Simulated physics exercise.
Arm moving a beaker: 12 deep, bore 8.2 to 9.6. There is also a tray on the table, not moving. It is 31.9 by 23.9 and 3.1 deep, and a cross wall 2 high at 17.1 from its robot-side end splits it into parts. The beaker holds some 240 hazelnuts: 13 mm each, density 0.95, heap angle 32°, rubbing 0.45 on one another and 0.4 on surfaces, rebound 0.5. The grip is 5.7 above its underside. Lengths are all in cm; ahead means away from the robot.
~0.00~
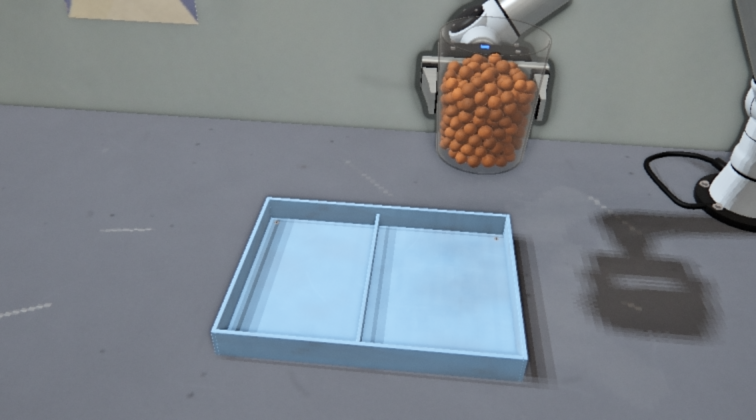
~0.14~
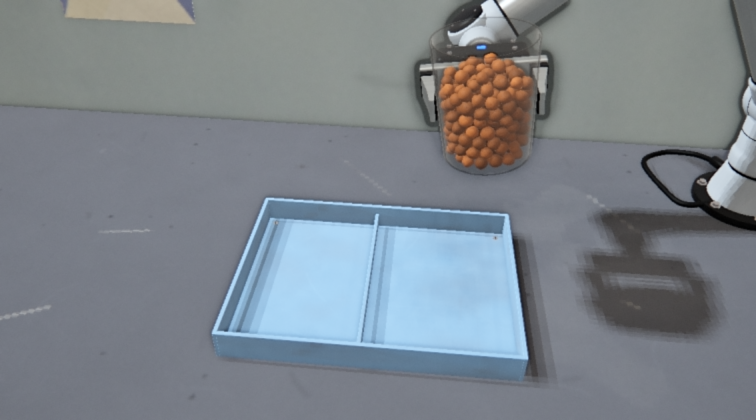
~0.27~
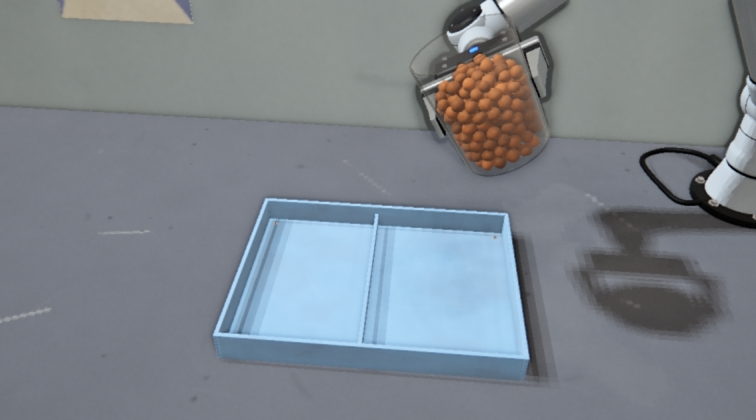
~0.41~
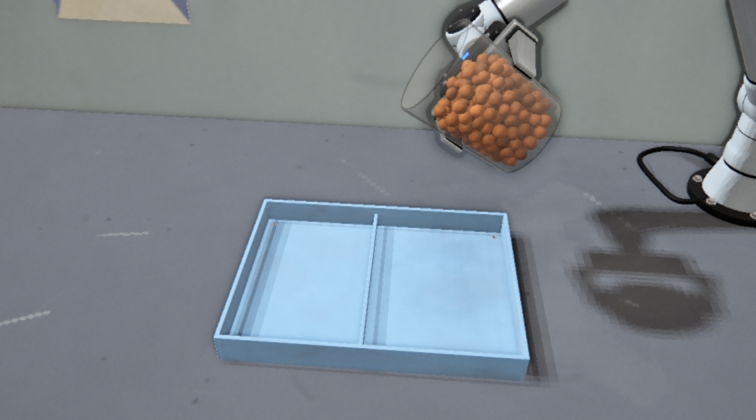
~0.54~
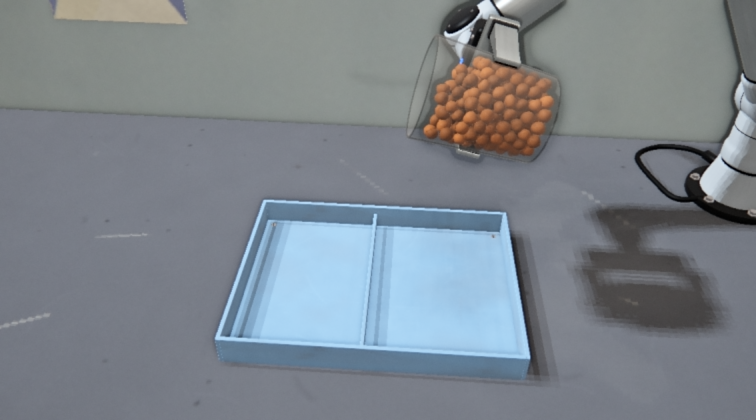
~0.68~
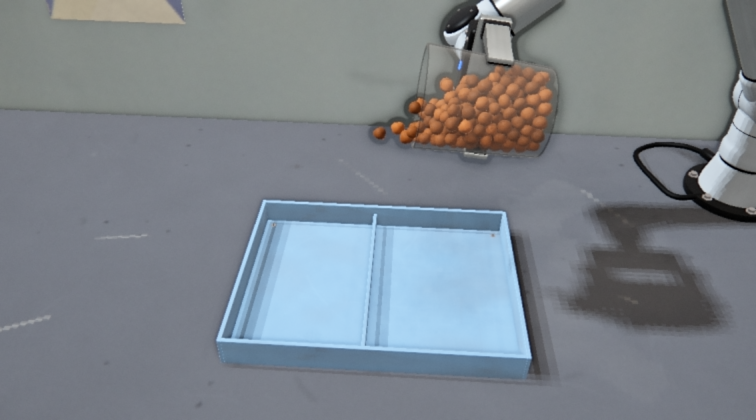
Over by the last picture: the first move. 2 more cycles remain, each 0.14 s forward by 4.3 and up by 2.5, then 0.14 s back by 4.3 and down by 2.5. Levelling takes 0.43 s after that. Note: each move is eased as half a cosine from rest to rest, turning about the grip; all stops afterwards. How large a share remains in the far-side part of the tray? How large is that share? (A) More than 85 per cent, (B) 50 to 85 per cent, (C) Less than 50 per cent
B, 50 to 85 per cent.
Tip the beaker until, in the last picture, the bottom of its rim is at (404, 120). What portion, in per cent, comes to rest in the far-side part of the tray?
That comes to some 35 percent.
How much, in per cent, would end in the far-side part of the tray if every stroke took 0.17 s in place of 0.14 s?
That would give around 55 per cent.
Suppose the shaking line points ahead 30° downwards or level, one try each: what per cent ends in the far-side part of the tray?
Near 45 and 60 percent respectively.
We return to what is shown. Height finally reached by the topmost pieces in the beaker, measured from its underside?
Height at rest: Approx. 4.5 cm.
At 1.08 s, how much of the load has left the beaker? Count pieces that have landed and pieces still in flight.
About 55 per cent.
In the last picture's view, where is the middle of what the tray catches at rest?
Roughly at pixel (301, 280).
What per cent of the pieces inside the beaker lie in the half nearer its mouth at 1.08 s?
Close to 55 in a hundred.
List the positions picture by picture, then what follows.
Beaker middle at (486, 98), level; upper third of the load around (487, 85), from x 445 to 530, top at y 60; 236 in the beaker, in the first frame.
Beaker middle at (486, 99), tilted 8° forward; upper third of the load around (488, 85), from x 445 to 525, top at y 60, in the second frame.
Beaker middle at (485, 100), tilted 29° forward; upper third of the load around (490, 87), from x 440 to 535, top at y 60, in the third frame.
Beaker middle at (484, 102), tilted 55° forward; upper third of the load around (493, 89), from x 440 to 545, top at y 60, in the fourth frame.
Beaker middle at (483, 104), tilted 76° forward; upper third of the load around (498, 87), from x 430 to 545, top at y 65, in the fifth frame.
Beaker middle at (483, 105), tilted 84° forward; upper third of the load around (507, 94), from x 380 to 545, top at y 70; 235 in the beaker, 1 in flight or on a rim, in the sixth frame.
After 1.08 s, tilted 84° forward, highest piece 28 above the table; 107 in the beaker, 107 in the far-side part, 4 in the robot-side part, 18 in flight or on a rim.
After 1.47 s, tilted 37° forward, highest piece 28 above the table; 154 in the far-side part, 52 in the beaker, 21 in the robot-side part, 5 on the table or floor, 4 in flight or on a rim.
After 1.87 s, level, highest piece 24 above the table; 158 in the far-side part, 52 in the beaker, 20 in the robot-side part, 6 on the table or floor.
After 2.92 s, level, highest piece 24 above the table; 158 in the far-side part, 52 in the beaker, 20 in the robot-side part, 6 on the table or floor.
At rest, 158 in the far-side part, 52 in the beaker, 20 in the robot-side part, 6 on the table or floor. That is 67 % in the far-side part of the tray.
